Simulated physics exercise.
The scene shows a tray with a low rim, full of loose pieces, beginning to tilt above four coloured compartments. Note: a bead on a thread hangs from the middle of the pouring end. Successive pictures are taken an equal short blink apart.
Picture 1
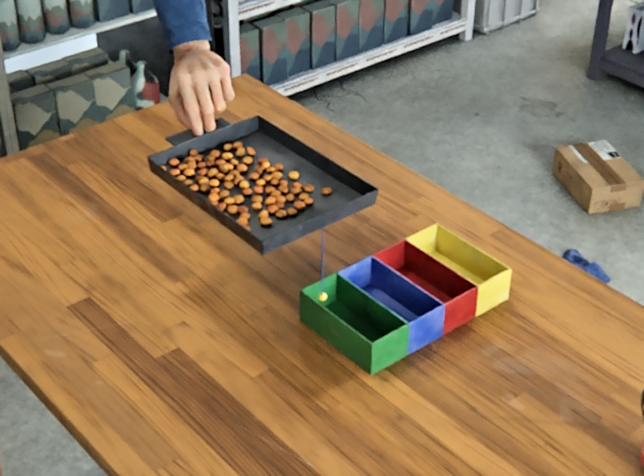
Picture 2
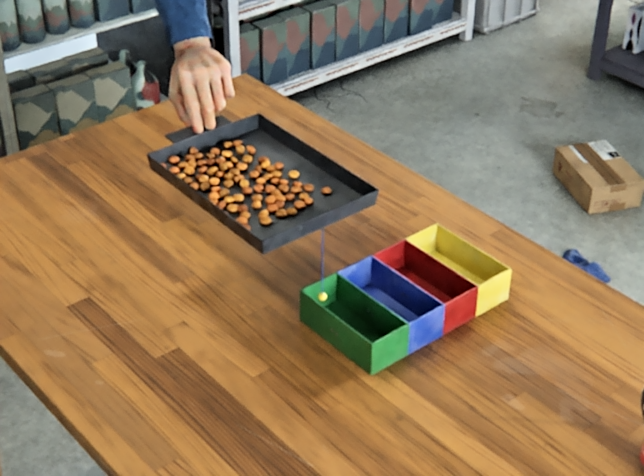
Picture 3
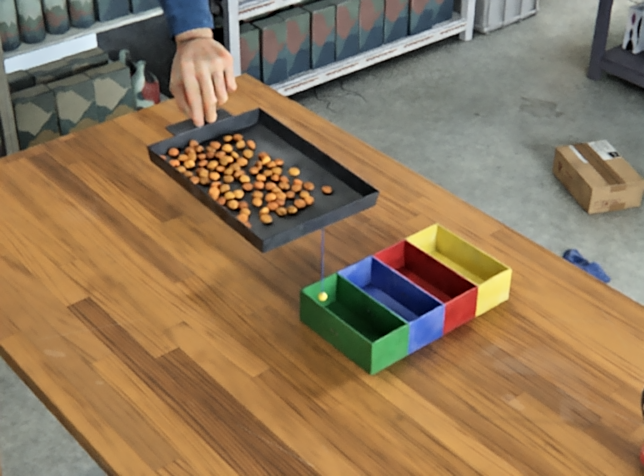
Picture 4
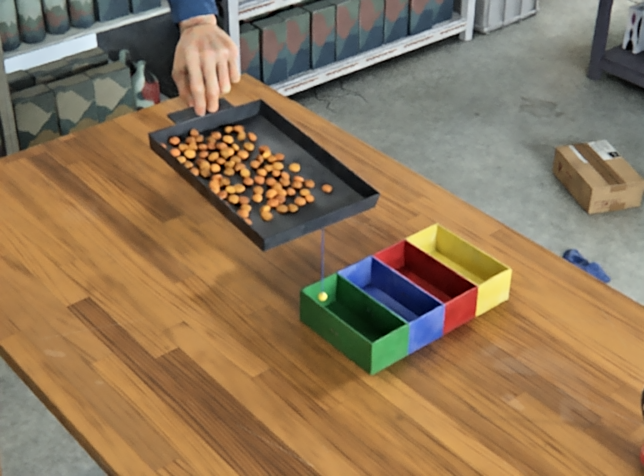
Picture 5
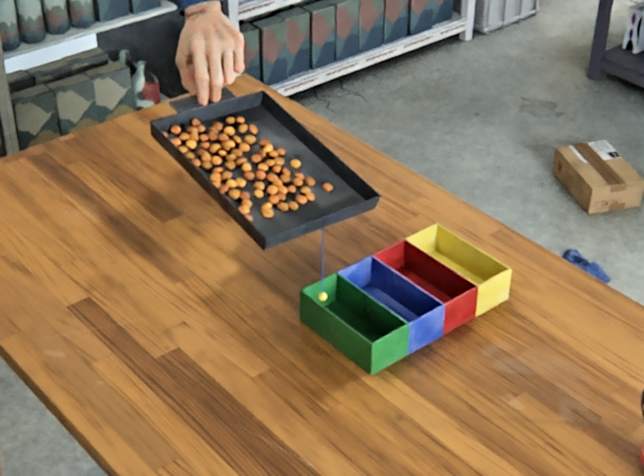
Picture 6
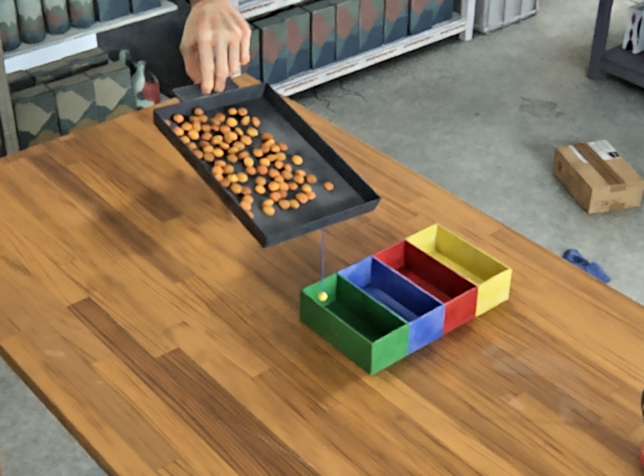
At first, a hand holds the handle of a dark, low-rimmed tray of small brown pieces, nearly level above a wooden table beside green, blue, red and yellow compartments. Then the hand gradually raises the handle end, tilting the tray toward its right corner, while the pieces stay spread inside.
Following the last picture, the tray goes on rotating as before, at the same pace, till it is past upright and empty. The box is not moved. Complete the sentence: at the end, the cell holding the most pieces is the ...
... Blue cell.
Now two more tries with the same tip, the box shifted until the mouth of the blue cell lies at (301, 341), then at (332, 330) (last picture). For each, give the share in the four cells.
Near 80 and 100 percent respectively.
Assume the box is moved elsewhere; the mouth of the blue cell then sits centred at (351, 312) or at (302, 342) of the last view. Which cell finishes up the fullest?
The answer is that red cell for the first try and yellow for the second.
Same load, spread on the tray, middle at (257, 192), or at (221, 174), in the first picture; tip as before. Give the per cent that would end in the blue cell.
Around 60 percent the first time, around 60 percent the second.
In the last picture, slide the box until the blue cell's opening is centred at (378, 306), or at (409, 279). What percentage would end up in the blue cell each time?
Around 60 and then 10 per cent.
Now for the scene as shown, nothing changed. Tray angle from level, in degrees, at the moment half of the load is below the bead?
Tilt: Around 105 degrees.
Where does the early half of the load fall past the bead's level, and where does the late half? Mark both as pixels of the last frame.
First around (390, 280), afterwards around (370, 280).
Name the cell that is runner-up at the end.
That would be green.
Soon, tray tipped steeply; nearly all on the tray; a stray few falling or outside the box.
A while on, tray tipped right over; about half on the tray; about a third in the blue cell; a small part in the green cell; a small part falling or outside the box.
Towards the end, tray tipped past a quarter turn; about two thirds in the blue cell; about a quarter in the green cell; a stray few in the red cell; a stray few falling or outside the box.
Finally, tray tipped past a quarter turn; about two thirds in the blue cell; about a quarter in the green cell; a stray few in the red cell; none in the yellow cell; a stray few outside the box.
